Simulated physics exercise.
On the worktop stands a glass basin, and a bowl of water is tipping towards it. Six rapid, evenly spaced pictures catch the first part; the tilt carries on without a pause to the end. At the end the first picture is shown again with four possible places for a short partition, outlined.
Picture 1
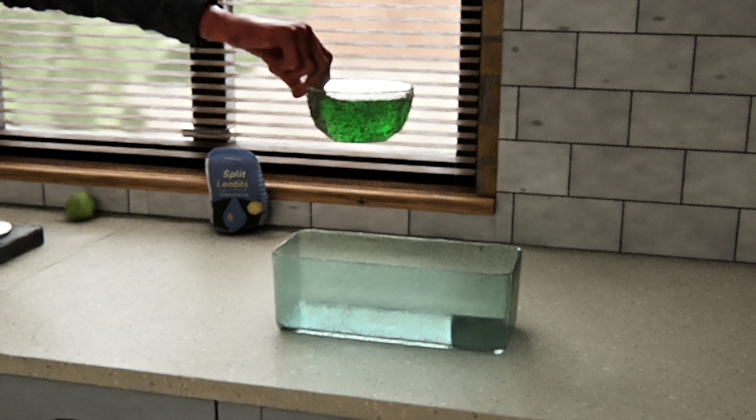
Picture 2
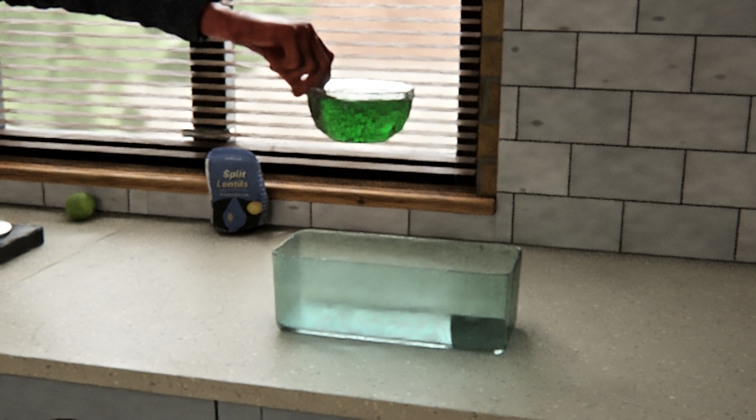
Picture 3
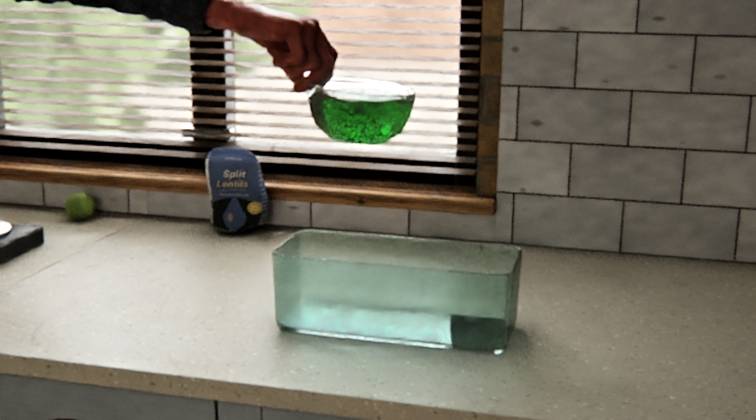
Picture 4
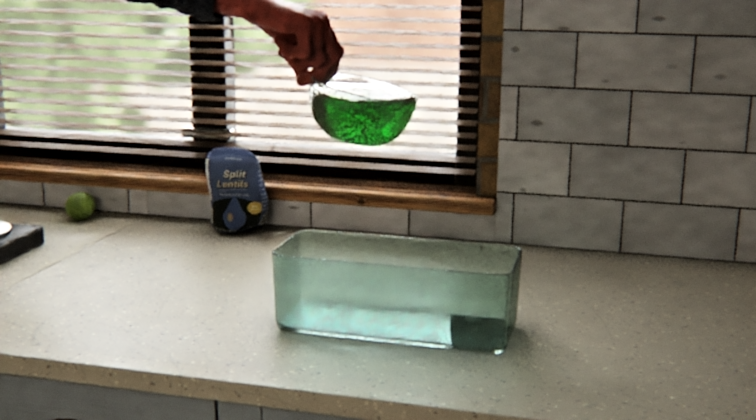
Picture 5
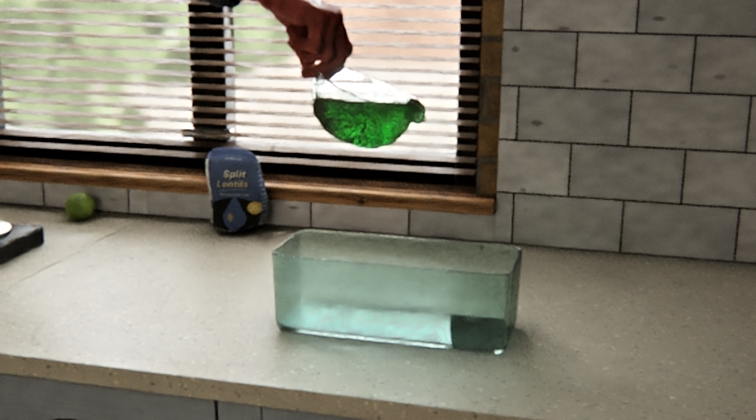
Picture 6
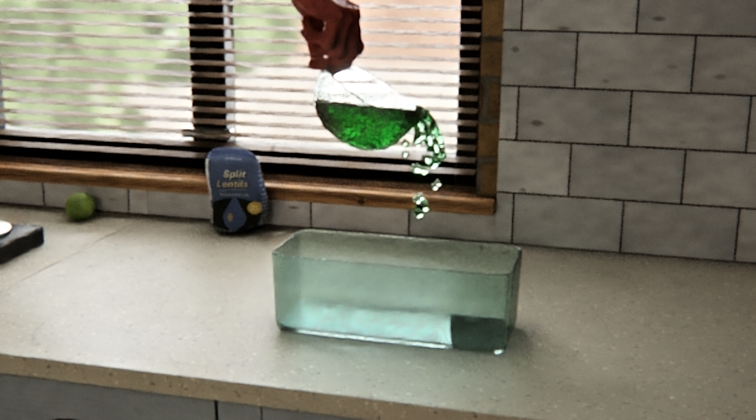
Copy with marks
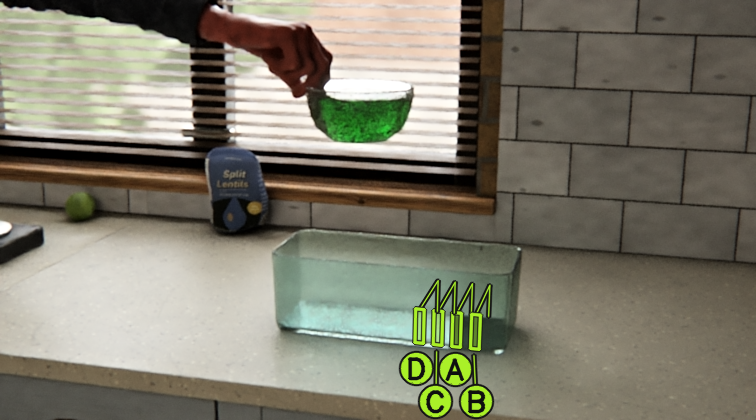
A hand in a dark sleeve holds a clear bowl of bright green liquid above a kitchen worktop, seen from the front and slightly above by a still camera. Below it stands a pale green glass basin, with a dark blue packet and a green fruit behind to the left, near a blinded window and grey-white tiles. The hand tilts the bowl rightward, and green drops spill over its lip.
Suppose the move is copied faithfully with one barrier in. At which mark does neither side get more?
Slot A does it best.
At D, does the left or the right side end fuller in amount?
The right side.
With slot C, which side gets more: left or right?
More ends on the right.
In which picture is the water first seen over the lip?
Picture 5.
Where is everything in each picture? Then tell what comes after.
In the first frame, upright, lip at (411, 87); basin from (277, 328) to (508, 352); nothing has left yet.
In the second frame, upright, lip at (411, 89); nothing has left yet.
In the third frame, tipped about 6°, lip at (413, 93); nothing has left yet.
In the fourth frame, tipped about 12°, lip at (415, 99); nothing has left yet.
In the fifth frame, tipped about 21°, lip at (416, 108); water is over the lip, down to (420, 120).
In the sixth frame, tipped about 32°, lip at (416, 119); water is over the lip, down to (421, 213).
On the marked copy, A at (455, 353); B at (473, 355); C at (436, 351); D at (418, 349).
If A is chosen, about 51 % ends left of the wall and 48 % right of it.
If B is chosen, about 76 % ends left of the wall and 22 % right of it.
If C is chosen, about 27 % ends left of the wall and 72 % right of it.
If D is chosen, about 12 % ends left of the wall and 87 % right of it.
